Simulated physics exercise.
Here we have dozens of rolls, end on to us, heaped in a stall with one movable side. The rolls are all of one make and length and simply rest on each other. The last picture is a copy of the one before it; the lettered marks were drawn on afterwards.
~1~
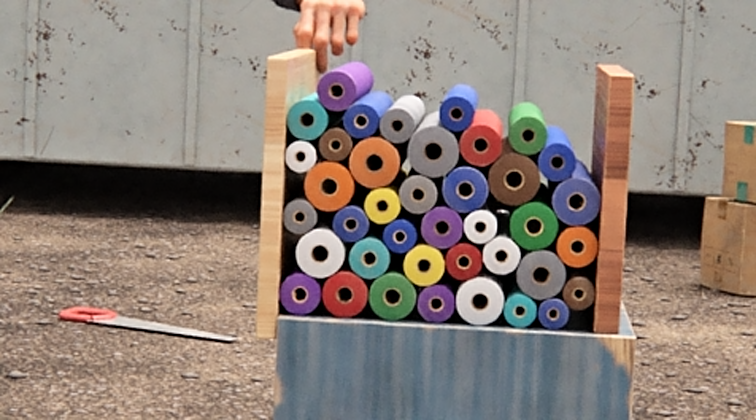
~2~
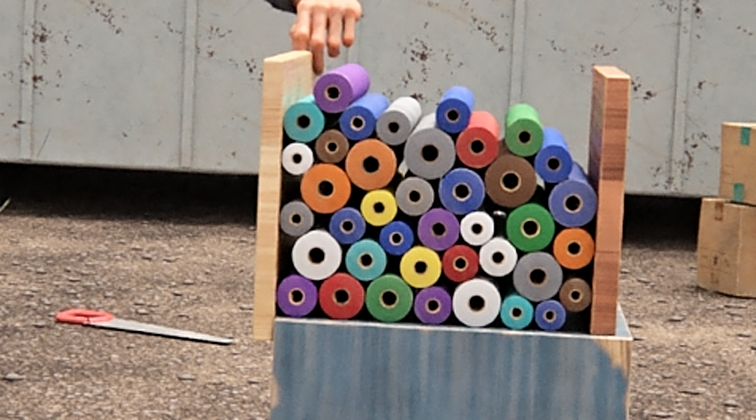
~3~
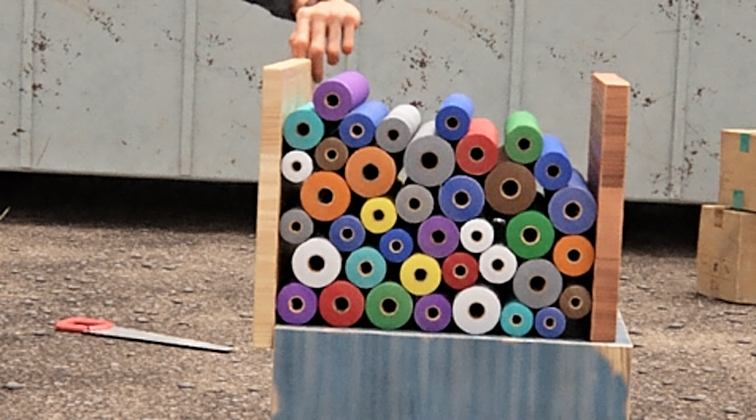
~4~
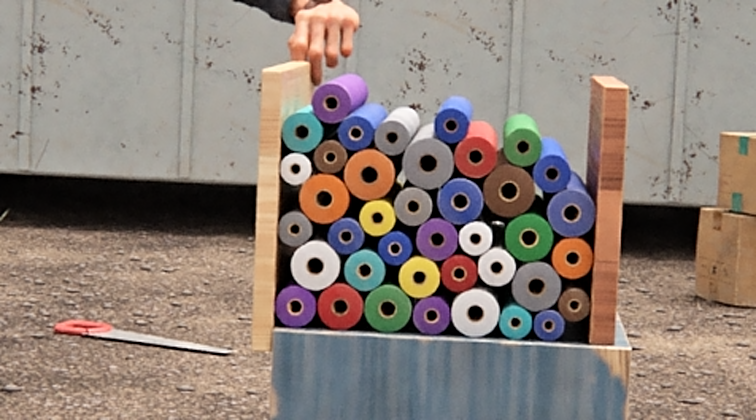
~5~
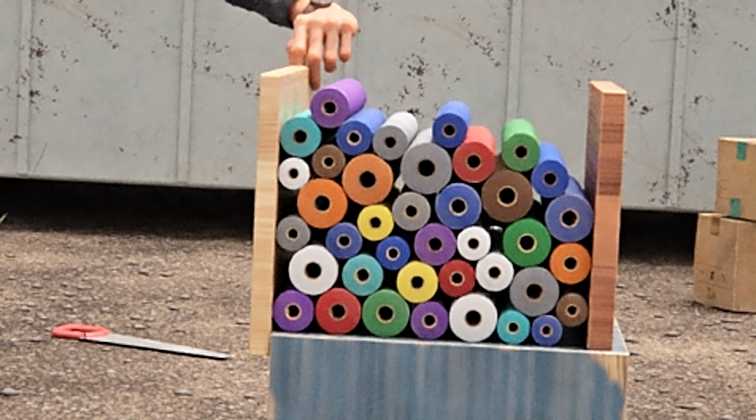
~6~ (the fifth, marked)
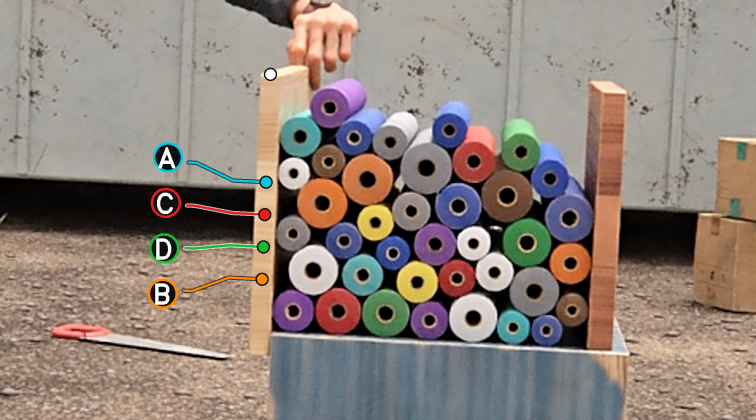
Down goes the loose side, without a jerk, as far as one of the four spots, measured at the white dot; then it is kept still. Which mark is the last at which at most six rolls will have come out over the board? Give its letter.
At most to D.
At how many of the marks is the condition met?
The number is three.
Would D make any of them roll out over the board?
Yes.
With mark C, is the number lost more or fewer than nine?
Fewer than nine.
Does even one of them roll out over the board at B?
At B: Yes.
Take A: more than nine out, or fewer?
Fewer than nine.
On the marked copy, A at (266, 183); B at (262, 280); C at (265, 215); D at (264, 247); the white dot at (271, 75).
Following D. Soon after the start, top of the board (278, 152).
Later, top of the board (275, 238).
In the end, top of the board (274, 246), five out over the board.
As for the rest, A none out over the board; B more than six out over the board; C four out over the board.
